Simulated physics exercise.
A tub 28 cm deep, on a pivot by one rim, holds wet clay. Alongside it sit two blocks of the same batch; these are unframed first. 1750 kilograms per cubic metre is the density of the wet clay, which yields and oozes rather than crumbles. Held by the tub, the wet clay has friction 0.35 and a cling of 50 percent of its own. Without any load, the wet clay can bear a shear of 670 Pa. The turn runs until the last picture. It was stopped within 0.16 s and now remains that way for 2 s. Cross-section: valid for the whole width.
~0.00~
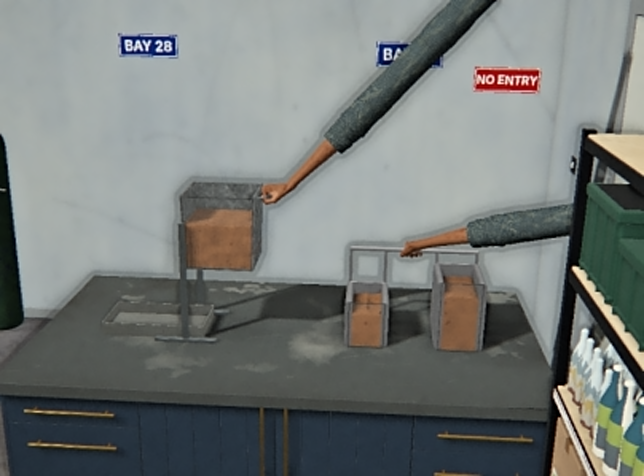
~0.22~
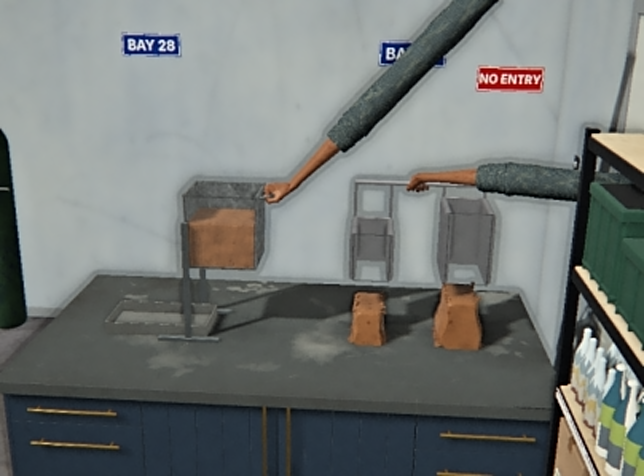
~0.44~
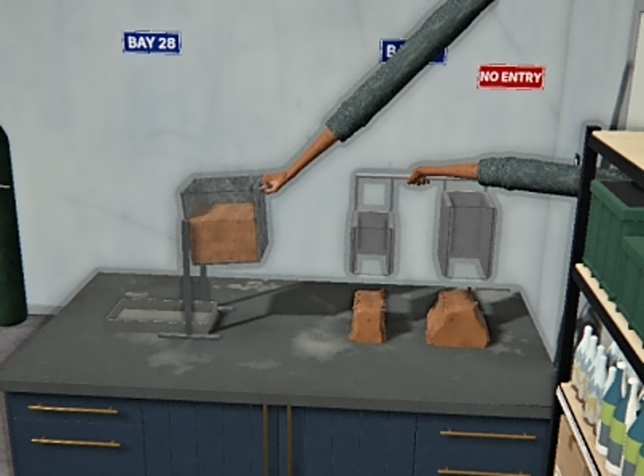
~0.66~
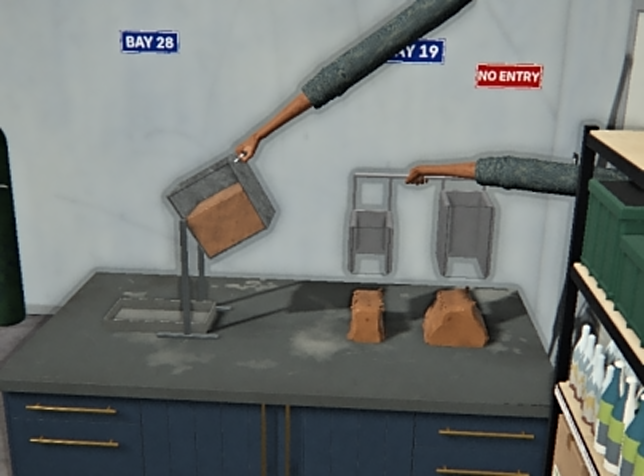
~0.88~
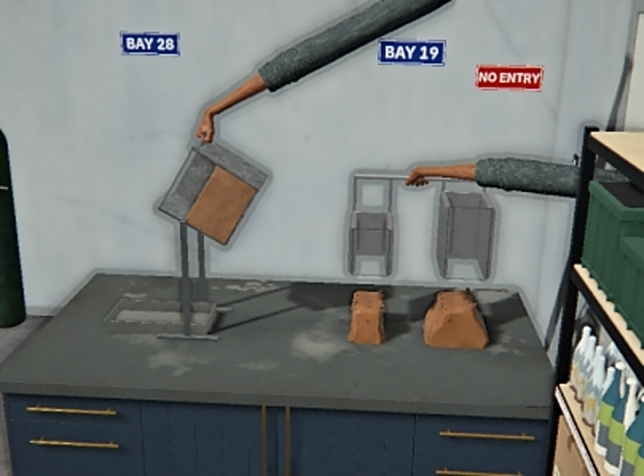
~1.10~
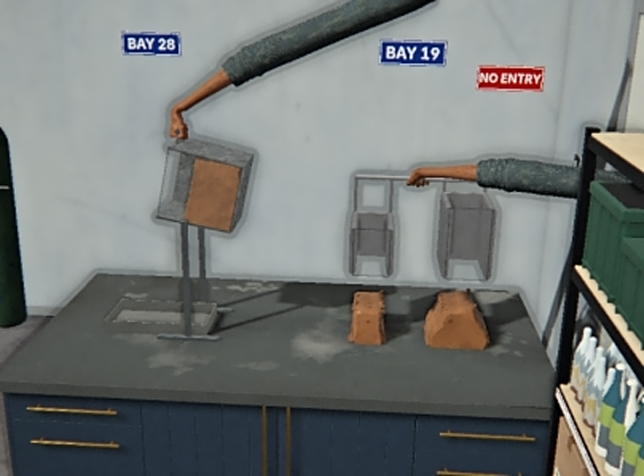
Two brown clay blocks slumping slightly as one hand lifts their moulds away, then another hand tilting a clay-filled tub leftward.
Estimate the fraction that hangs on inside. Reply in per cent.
I would say roughly 100 per cent.
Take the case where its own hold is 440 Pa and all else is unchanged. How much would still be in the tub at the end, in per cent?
100 %.
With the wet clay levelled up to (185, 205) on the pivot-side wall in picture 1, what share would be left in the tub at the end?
Then roughly 100 %.
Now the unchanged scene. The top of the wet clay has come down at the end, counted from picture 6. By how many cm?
4 cm or so.
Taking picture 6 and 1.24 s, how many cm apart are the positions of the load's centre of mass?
Looks like around 1 cm to me.
After 1.24 s, the tub is at 78 degrees and holds 100 %.
After 1.41 s, the tub is at 78 degrees and holds 100 %.
After 1.58 s, the tub is at 78 degrees and holds 100 %.
After 1.75 s, the tub is at 78 degrees and holds 100 %.
After 3.10 s, the tub is at 78 degrees and holds 100 %.
